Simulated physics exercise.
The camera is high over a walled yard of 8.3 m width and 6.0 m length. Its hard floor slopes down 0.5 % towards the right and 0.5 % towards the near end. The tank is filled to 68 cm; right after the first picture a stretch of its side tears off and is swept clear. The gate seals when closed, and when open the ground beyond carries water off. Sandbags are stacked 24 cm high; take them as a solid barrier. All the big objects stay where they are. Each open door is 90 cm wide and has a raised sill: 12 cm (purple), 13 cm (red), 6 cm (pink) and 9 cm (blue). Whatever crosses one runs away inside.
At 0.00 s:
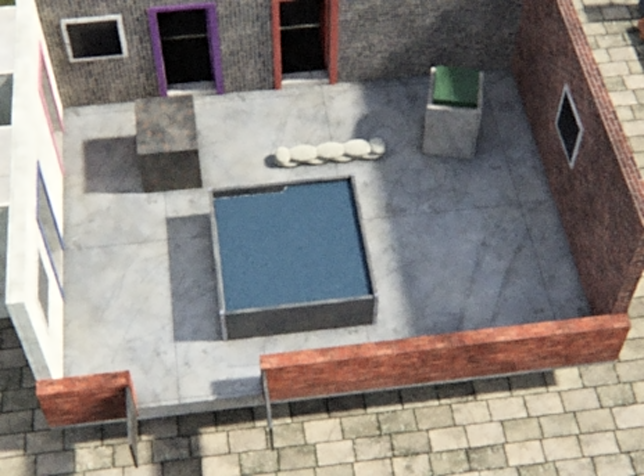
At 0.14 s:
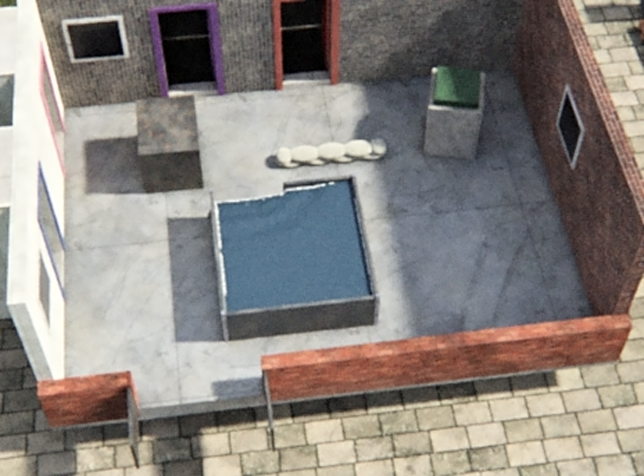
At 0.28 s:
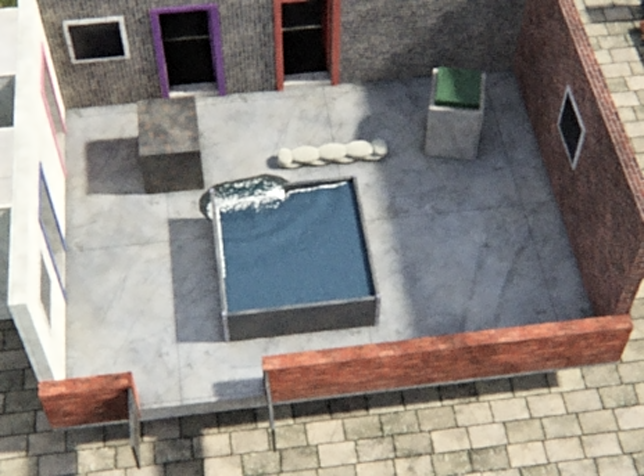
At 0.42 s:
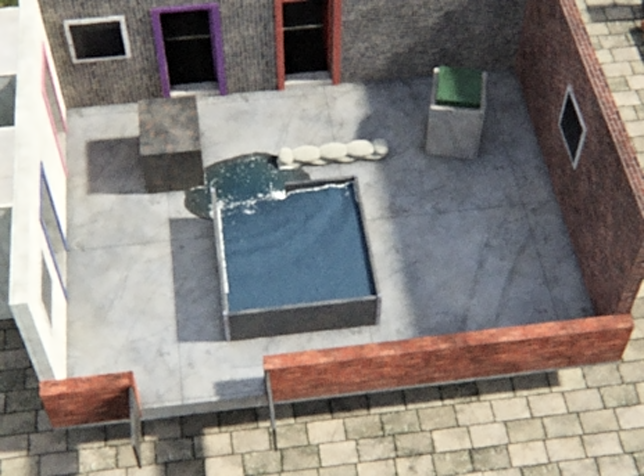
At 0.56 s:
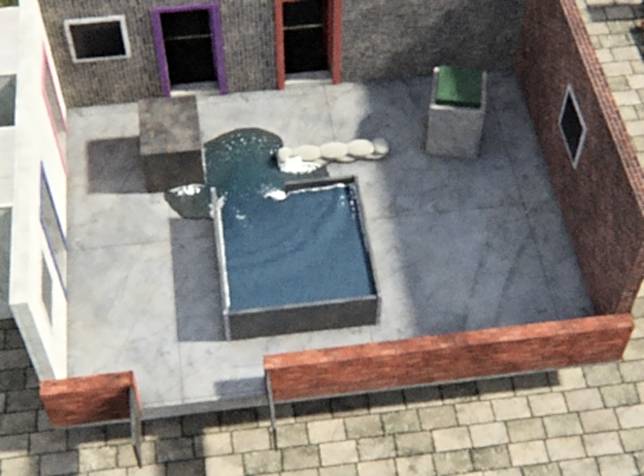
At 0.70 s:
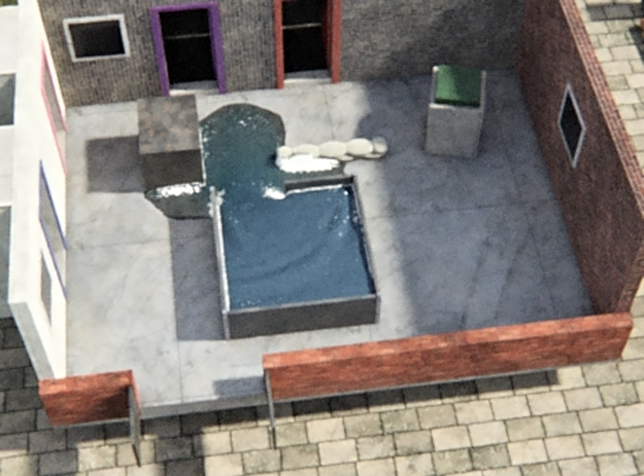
The clip opens on a walled yard seen from above, with still blue water filling a square tank. The water stirs along the tank's far side, then pours out at the far left corner with white foam. It spreads across the pale floor, reaching the stacked sandbags and the grey block.
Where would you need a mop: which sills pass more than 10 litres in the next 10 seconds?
Door by door: At the purple door it passes the limit; at the red door it passes the limit; at the pink door it exceeds the limit; at the blue door it keeps below the limit.
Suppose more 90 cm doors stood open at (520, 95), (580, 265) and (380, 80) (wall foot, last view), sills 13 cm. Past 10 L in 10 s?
In turn: Above, not over, not over.
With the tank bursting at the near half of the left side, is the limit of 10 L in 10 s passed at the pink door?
Against that limit: Pink past it.
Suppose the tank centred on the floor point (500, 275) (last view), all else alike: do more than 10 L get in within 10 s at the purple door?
Then: Purple below.
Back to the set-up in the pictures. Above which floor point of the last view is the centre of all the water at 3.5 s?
Near (281, 205).
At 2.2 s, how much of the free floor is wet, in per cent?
Near 30 per cent is wet.
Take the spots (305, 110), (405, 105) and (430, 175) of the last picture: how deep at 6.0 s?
About 10, 8 and 3 cm.
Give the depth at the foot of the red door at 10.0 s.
Some 7.0 cm.
After 1.4 s water covers 15 % of the floor and is deepest (40 cm) near (238, 213); purple door 25 cm at the sill, 34 L in, red door 10 cm at the sill, 0 L in, pink door not reached, blue door not reached.
After 2.2 s water covers 30 % of the floor and is deepest (46 cm) near (244, 95); purple door 30 cm at the sill, 142 L in, red door 20 cm at the sill, 3 L in, pink door not reached, blue door 6 cm at the sill, 0 L in.
After 3.5 s water covers 50 % of the floor and is deepest (30 cm) near (244, 95); purple door 23 cm at the sill, 267 L in, red door 15 cm at the sill, 21 L in, pink door 12 cm at the sill, 5 L in, blue door 7 cm at the sill, 0 L in.
After 6.0 s water covers 75 % of the floor and is deepest (20 cm) near (234, 96); purple door 17 cm at the sill, 349 L in, red door 12 cm at the sill, 27 L in, pink door 12 cm at the sill, 67 L in, blue door 7 cm at the sill, 1 L in.
After 10.0 s water covers 95 % of the floor and is deepest (13 cm) near (600, 340); purple door 9 cm at the sill, 362 L in, red door 7 cm at the sill, 28 L in, pink door 9 cm at the sill, 120 L in, blue door 4 cm at the sill, 1 L in.
